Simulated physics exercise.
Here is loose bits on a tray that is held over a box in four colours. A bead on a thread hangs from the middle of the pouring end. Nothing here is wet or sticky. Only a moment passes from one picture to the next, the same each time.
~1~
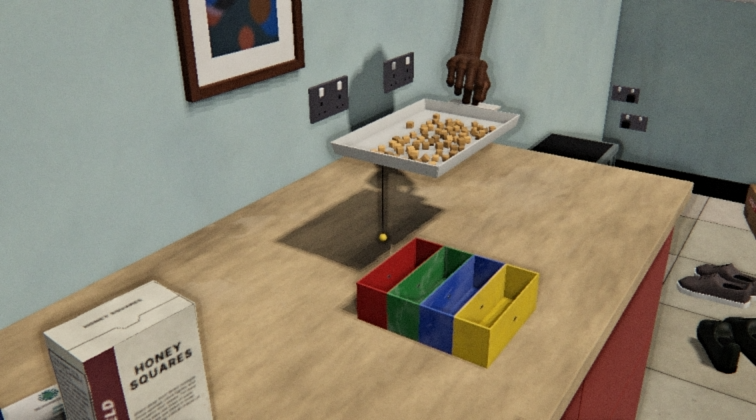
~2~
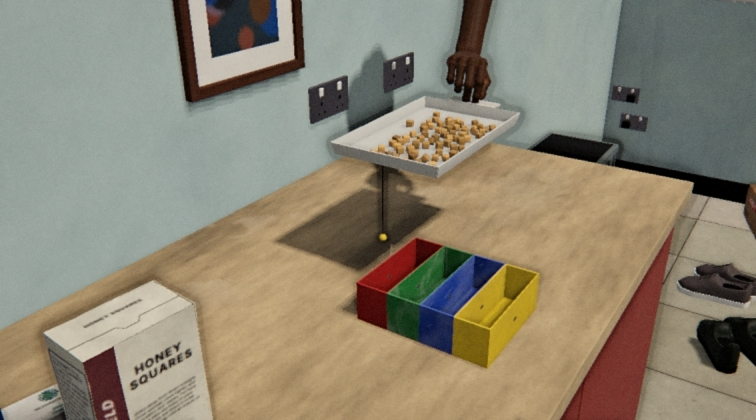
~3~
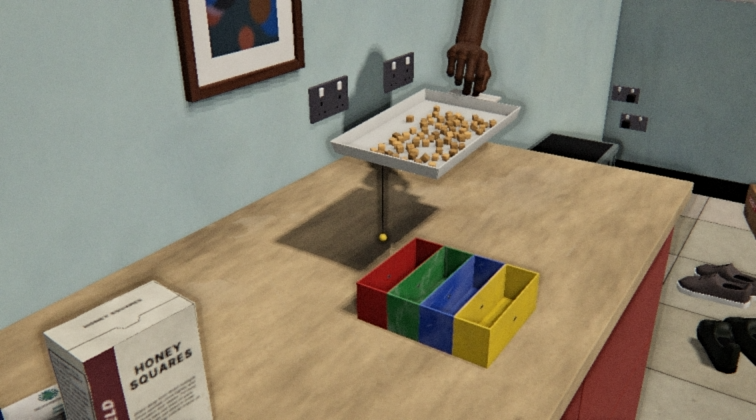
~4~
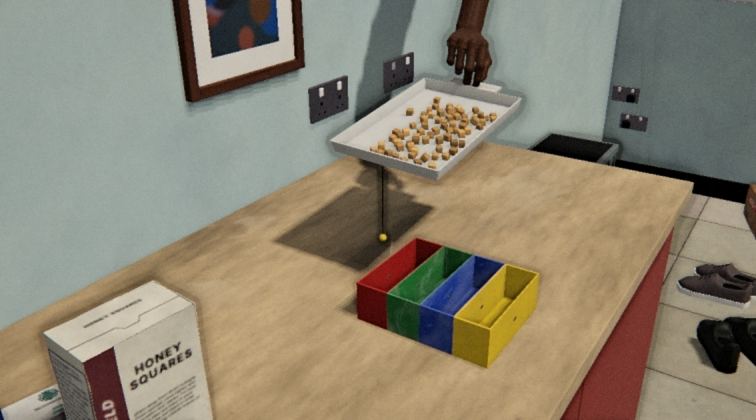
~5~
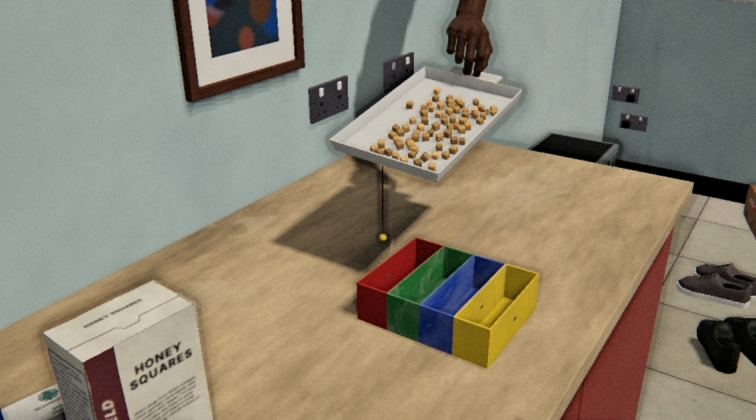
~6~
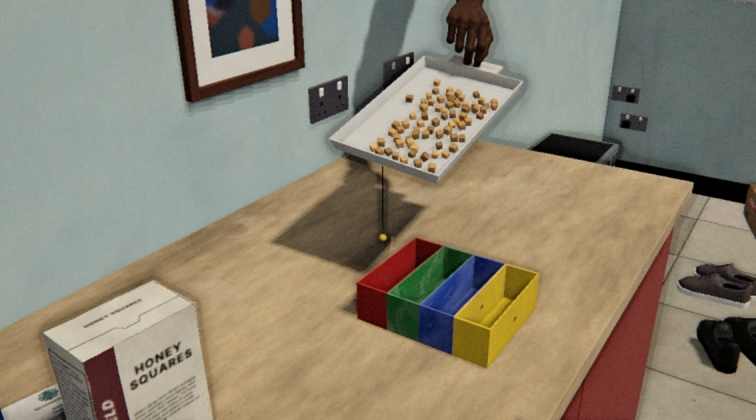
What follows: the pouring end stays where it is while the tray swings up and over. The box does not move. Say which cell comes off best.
Fullest: The green cell.
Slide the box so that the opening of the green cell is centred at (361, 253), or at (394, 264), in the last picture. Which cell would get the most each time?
In turn: The yellow cell; the blue cell.
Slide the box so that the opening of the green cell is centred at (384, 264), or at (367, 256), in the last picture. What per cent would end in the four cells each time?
Near 100 % and 80 %.
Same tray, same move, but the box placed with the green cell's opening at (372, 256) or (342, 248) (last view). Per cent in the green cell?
First some 10, then 0 per cent.
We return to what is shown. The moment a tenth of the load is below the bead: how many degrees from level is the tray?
Around 115° of tilt.
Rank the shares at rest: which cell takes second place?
It is the cell in red.
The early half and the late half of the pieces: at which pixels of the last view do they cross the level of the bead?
First near (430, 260), later near (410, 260).
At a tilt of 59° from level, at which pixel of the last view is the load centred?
Near (425, 149).
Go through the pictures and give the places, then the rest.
In the first frame, corners of the pouring end near (335, 142) and (437, 165), level; middle of the load near (436, 139), small wooden cubes; bead on its thread near (383, 237); red cell near (372, 303); green cell near (403, 314); blue cell near (436, 326); yellow cell near (471, 339).
In the second frame, corners of the pouring end near (335, 142) and (437, 165), level; middle of the load near (436, 138).
In the third frame, corners of the pouring end near (335, 141) and (437, 167), tipped barely, lowest at the right corner; middle of the load near (436, 135).
In the fourth frame, corners of the pouring end near (335, 140) and (437, 169), tipped a little, lowest at the right corner; middle of the load near (436, 131).
In the fifth frame, corners of the pouring end near (334, 139) and (437, 171), tipped a little, lowest at the right corner; middle of the load near (436, 127).
In the sixth frame, corners of the pouring end near (334, 138) and (437, 173), tipped clearly, lowest at the right corner; middle of the load near (436, 122); red cell near (372, 303); green cell near (403, 314); blue cell near (436, 326); yellow cell near (471, 339).
Shortly afterwards, tray tipped steeply; the whole lot on the tray.
Next, tray tipped right over; all but a few on the tray; only a few in the green cell.
Some moments later, tray tipped past a quarter turn; near half in the green cell; near a quarter in the red cell; a little in the blue cell; a little falling or outside the box.
In the end, tray tipped past a quarter turn; near half in the green cell; near a quarter in the red cell; a little in the blue cell; none at all in the yellow cell; a little outside the box.
